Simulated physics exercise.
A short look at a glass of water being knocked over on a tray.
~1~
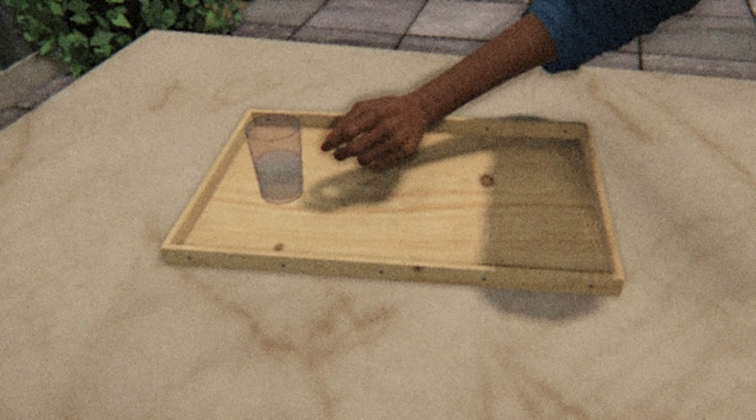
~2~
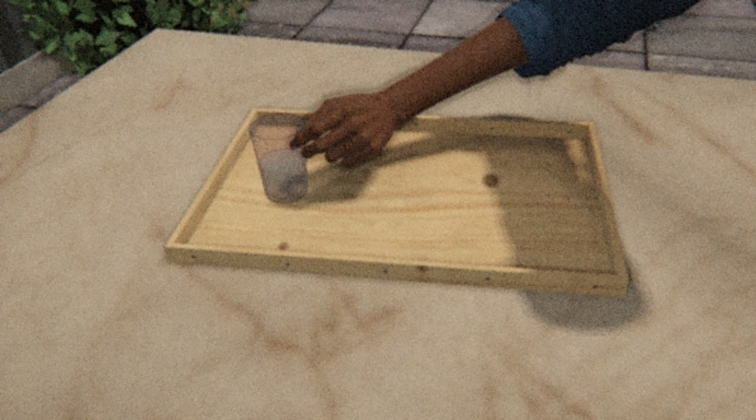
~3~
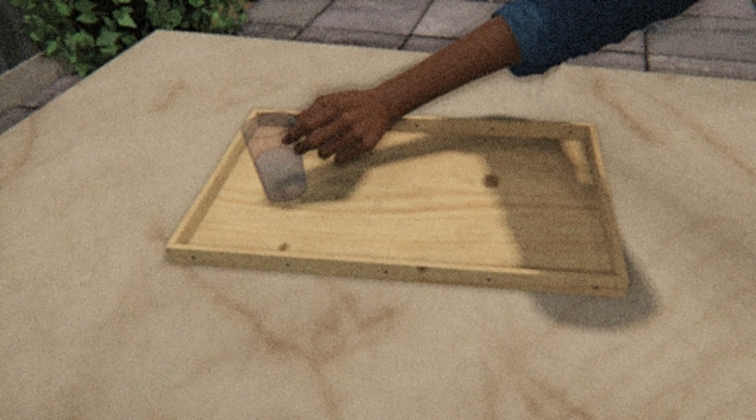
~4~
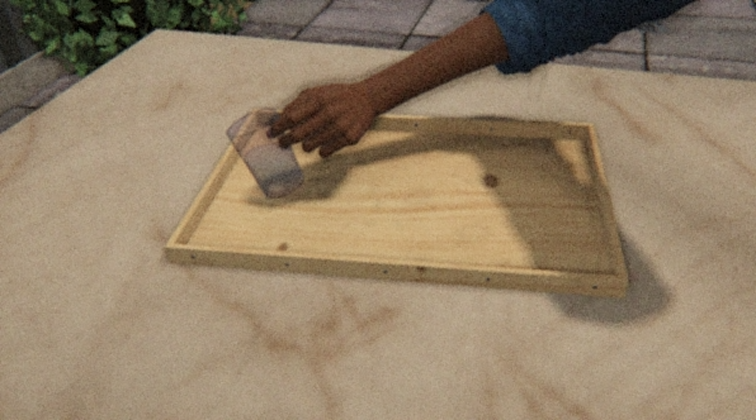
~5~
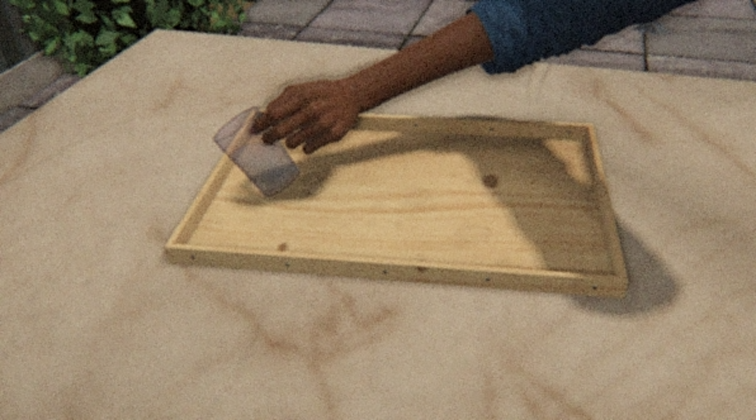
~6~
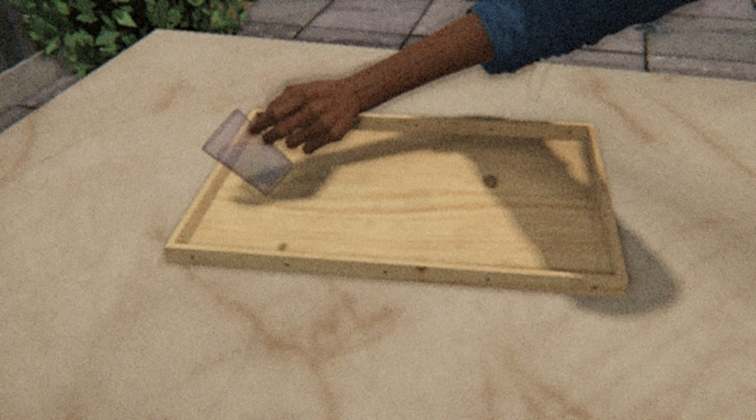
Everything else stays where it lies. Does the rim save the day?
In the end it wets the top as well.
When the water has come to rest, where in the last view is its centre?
Around (43, 175).
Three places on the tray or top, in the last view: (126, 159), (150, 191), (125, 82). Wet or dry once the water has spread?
The first is in the puddle; the next wet; the last untouched.
Soon after, the glass lies across the rim; the puddle covers about as much as a plate; it is on the top, beyond the rim.
Later, the puddle covers about as much as a tray; it is on the top, beyond the rim.
In the end, the puddle covers about as much as a tray; it is on the top, beyond the rim.
